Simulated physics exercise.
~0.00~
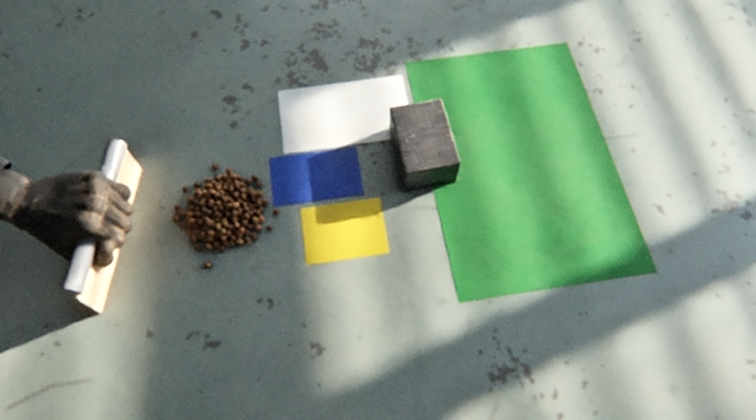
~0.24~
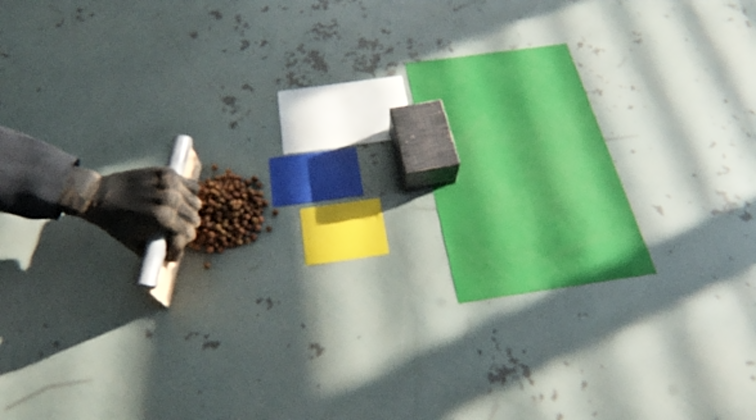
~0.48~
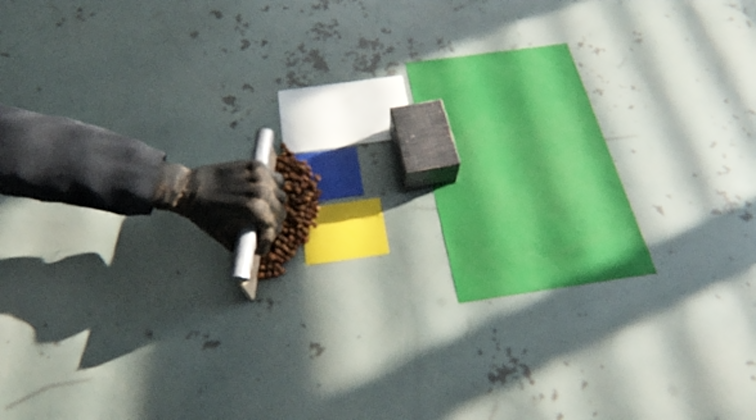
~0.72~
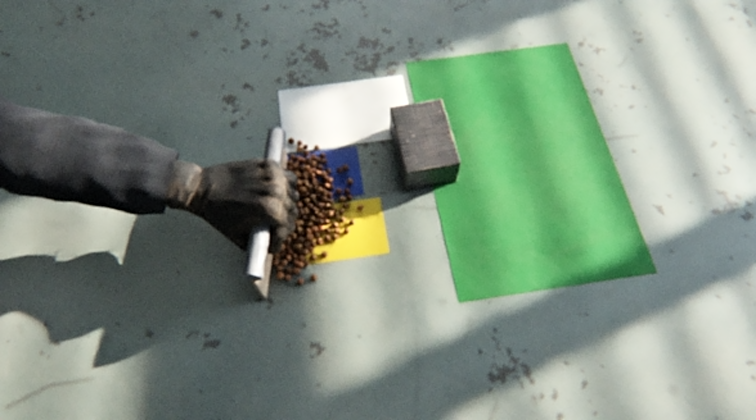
A gloved hand slid a scraper rightward into a pile of small brown balls and pushed them toward a dark block, leaving them spread beside the blade, partly over the blue and yellow mats and partly on the bare floor.
